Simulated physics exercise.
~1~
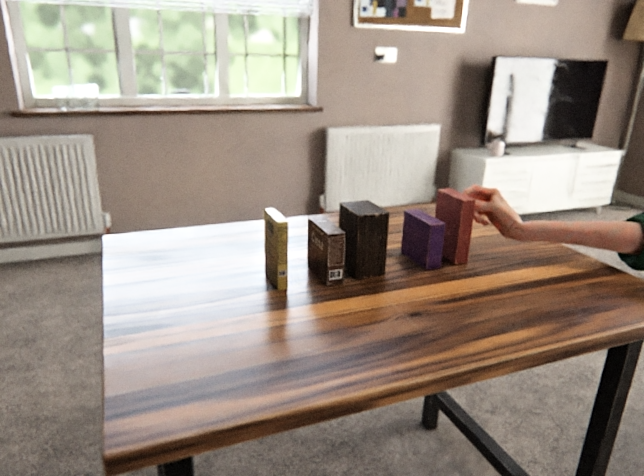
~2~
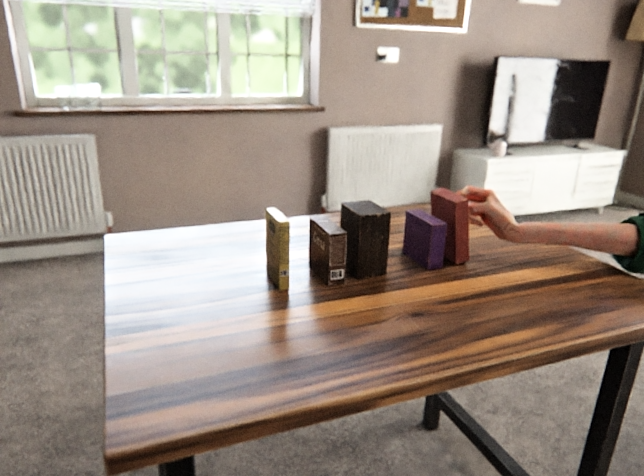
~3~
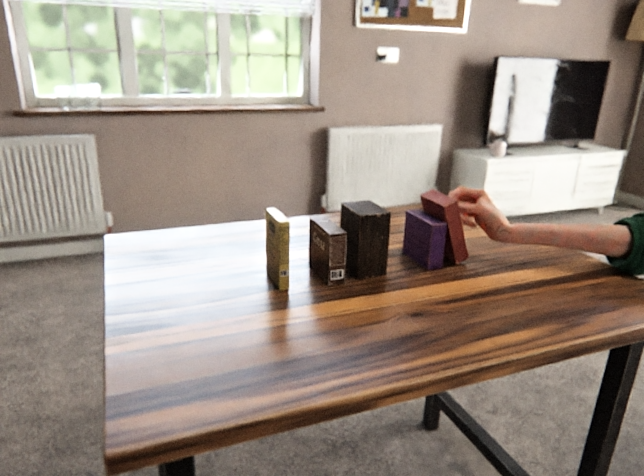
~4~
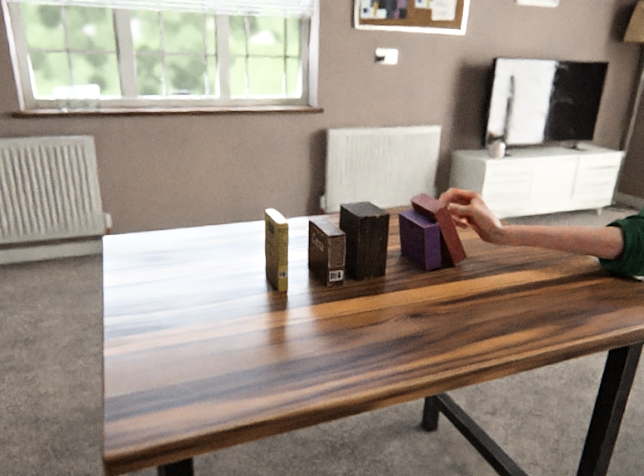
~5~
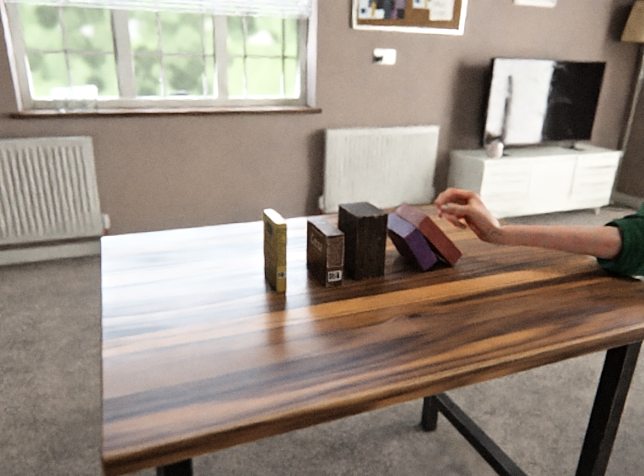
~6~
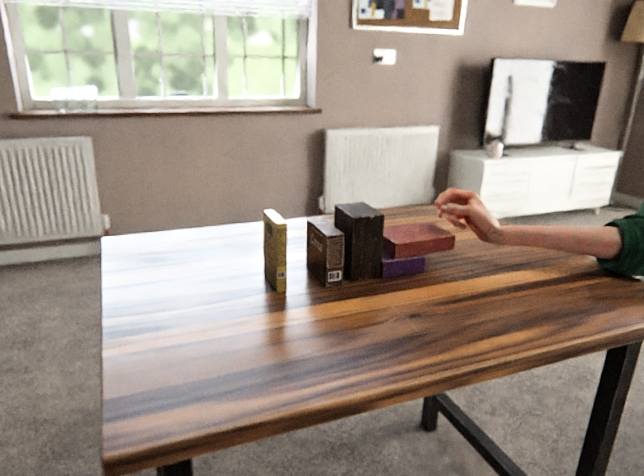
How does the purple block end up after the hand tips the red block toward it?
The purple block topples to the left and ends up lying on the table beside the dark block, with the red block over it.
